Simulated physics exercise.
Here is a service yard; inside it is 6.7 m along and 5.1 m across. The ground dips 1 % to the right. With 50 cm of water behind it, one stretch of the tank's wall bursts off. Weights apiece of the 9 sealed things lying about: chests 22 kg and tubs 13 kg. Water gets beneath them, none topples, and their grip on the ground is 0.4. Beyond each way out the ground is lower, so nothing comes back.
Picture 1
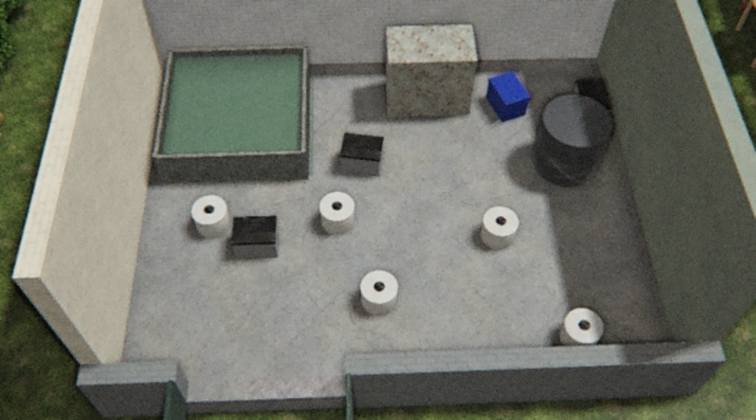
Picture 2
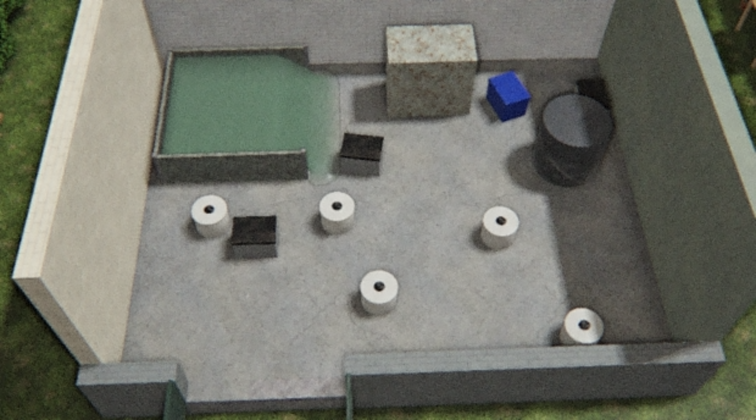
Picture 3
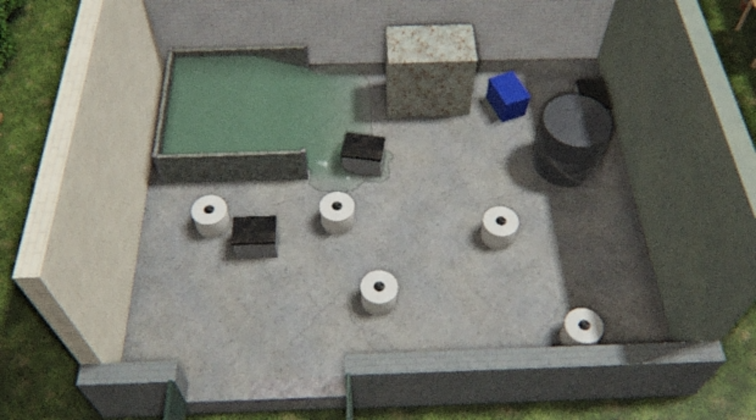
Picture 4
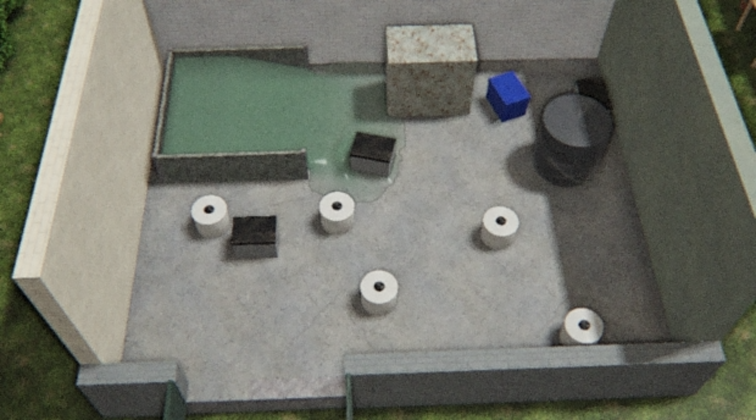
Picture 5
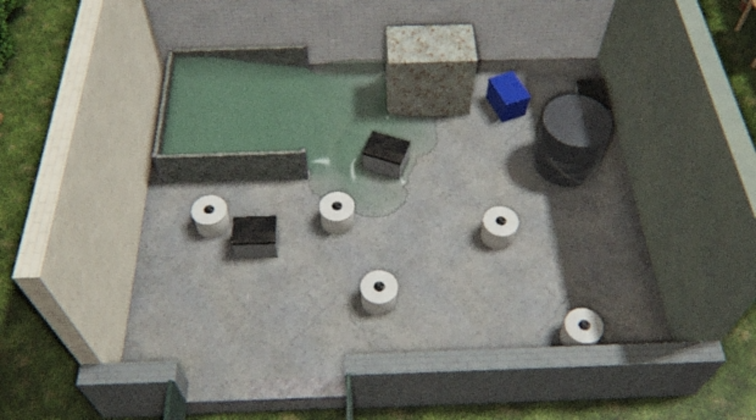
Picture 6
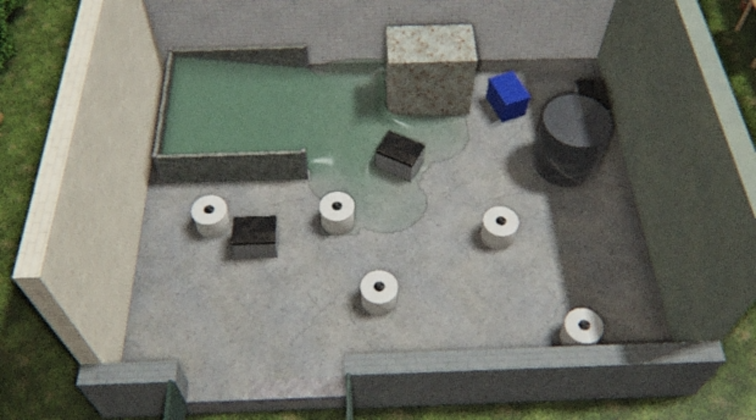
A walled grey yard with grass outside is seen from high above by a still camera, a tank of green water at its back left. A speckled block stands at the back, with a blue chest and large dark tub to its right, and white tubs and black chests around the floor. The tank's right wall gives way, water spreads rightward and forward, and the nearest black chest slides right, turning slightly.
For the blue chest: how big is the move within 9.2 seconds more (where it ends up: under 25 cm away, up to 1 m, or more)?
Blue chest is nudged along.
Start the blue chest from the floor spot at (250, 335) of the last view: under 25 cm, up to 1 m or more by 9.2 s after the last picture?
It holds its place.
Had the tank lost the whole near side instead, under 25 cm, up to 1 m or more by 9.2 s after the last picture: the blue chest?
In that case the blue chest barely shifts.
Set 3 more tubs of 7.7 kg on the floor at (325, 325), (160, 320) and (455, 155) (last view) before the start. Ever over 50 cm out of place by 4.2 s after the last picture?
In that order: Less, under, over.
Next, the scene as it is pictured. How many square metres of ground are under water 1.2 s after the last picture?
Roughly 17 m2.
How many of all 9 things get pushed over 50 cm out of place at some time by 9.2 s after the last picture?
4 of them.
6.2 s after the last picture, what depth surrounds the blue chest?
About 7 cm.
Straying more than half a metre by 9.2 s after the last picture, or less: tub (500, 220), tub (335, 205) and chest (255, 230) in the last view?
In that order: Over, under, less.
Then, 1.2 s after the last picture the blue chest is near (516, 85), 0.1 m from its start, aground; 0 of 9 are out; 0 afloat.
Then, 3.8 s after the last picture the blue chest is near (514, 90), 0.1 m from its start, aground; 0 of 9 are out; 3 afloat.
Then, 6.2 s after the last picture the blue chest is near (491, 105), 0.4 m from its start, aground; 0 of 9 are out; 4 afloat.
Then, 9.2 s after the last picture the blue chest is near (486, 103), 0.5 m from its start, aground; 0 of 9 are out; 1 afloat.
